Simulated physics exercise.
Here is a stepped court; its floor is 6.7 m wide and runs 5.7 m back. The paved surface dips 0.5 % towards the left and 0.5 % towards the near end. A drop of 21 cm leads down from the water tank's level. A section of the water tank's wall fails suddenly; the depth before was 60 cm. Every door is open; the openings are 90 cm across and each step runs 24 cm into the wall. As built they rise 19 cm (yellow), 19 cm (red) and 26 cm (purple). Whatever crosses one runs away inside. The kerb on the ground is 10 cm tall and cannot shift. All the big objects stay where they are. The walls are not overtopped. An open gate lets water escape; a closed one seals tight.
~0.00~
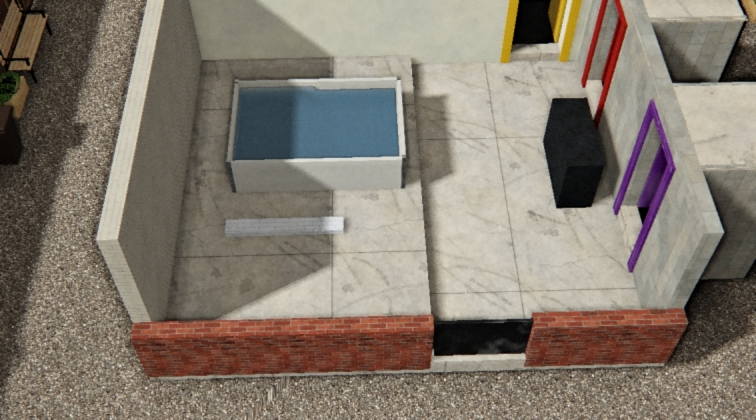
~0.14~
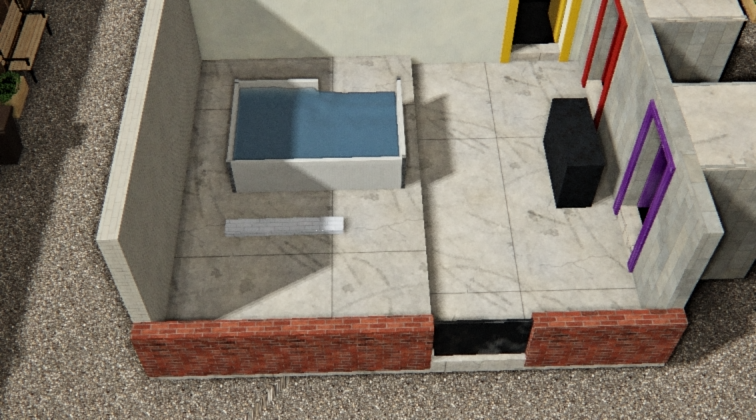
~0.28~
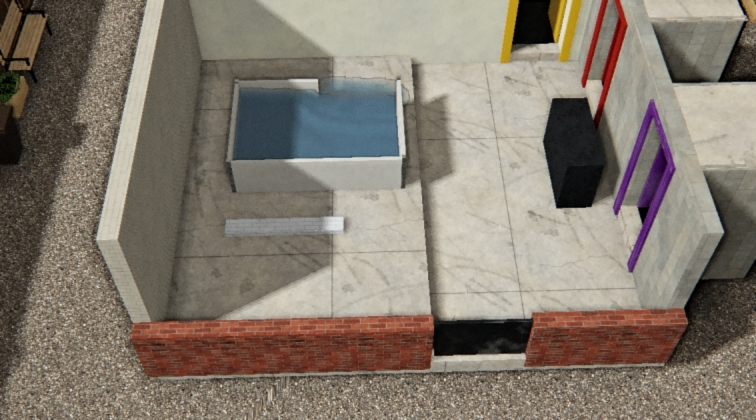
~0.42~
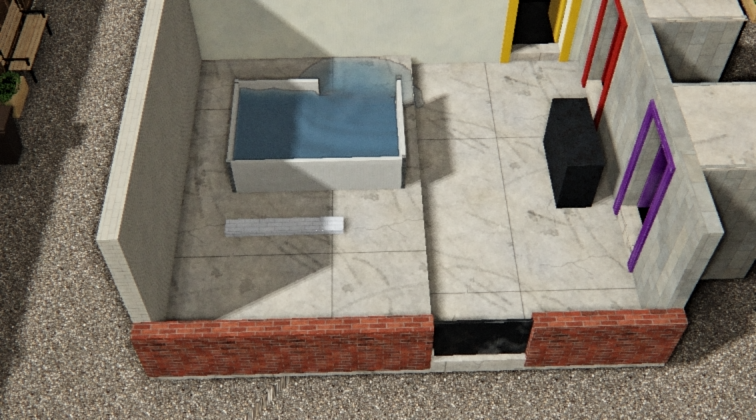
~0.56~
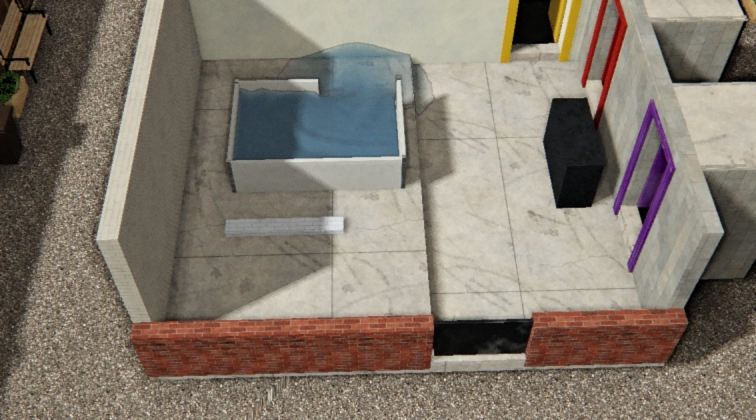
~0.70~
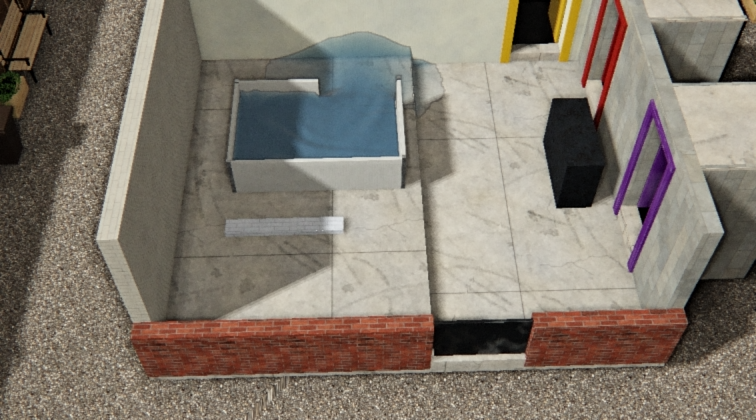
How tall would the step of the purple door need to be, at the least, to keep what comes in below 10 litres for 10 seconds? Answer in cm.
It would have to be roughly 6.5 cm high.
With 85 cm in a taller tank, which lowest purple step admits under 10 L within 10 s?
Then roughly 15 cm.
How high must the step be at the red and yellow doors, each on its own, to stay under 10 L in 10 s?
About 21 cm at red and 15 cm at yellow.
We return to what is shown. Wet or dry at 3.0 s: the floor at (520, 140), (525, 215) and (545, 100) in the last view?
In turn: Under water, dry, flooded.
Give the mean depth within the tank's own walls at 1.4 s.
Roughly 41 cm on average.
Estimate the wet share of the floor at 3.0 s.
Near 35 per cent is wet.
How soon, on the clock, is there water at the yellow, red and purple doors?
Yellow 1.5 s, red 2.0 s, purple 3.0 s.
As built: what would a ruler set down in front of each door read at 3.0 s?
In cm: Yellow 8, red 25, purple 1.
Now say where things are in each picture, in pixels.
The water tank at (318, 122) is whole and still, 60 cm deep; the purple door at (640, 198) is dry, in the first picture.
The gap is on the far side, the front 0.3 m out at a hidden place; the back of the water tank holds 60 cm, in the second picture.
The front is at a hidden place, 0.7 m from the gap on the far side; 1.0 m2 of floor is wet, 60 cm left at the back, in the third picture.
The front is at (339, 58), 1.3 m from the gap on the far side; 2.1 m2 of floor is wet, 60 cm left at the back, in the fourth picture.
Water pours out on the far side and has run 1.3 m, to (298, 59); about 8 cm deep outside, 55 cm at the back, in the fifth picture.
The gap is on the far side, the front 1.5 m out at (278, 60); the back of the water tank holds 50 cm; 4.0 m in a straight line remain to the purple door at (640, 198), in the sixth picture.
After 1.4 s water covers 15 % of the floor, deepest (44 cm) near (366, 67); it has not reached the purple door.
After 3.0 s water covers 35 % of the floor, deepest (30 cm) near (568, 64); it has not reached the purple door.
After 10.0 s water covers 95 % of the floor, deepest (16 cm) near (628, 264); 13 cm at the purple door, 0 litres in over its 26 cm step.
At the purple door as built, the water arrived by 3.1 s and peaked near 13 cm at 10.0 s.
With a step of 5.5 cm, 15 litres would have come in within the 10 s; with 7.5 cm, 5 litres. So under 10 litres takes about 6.5 cm.
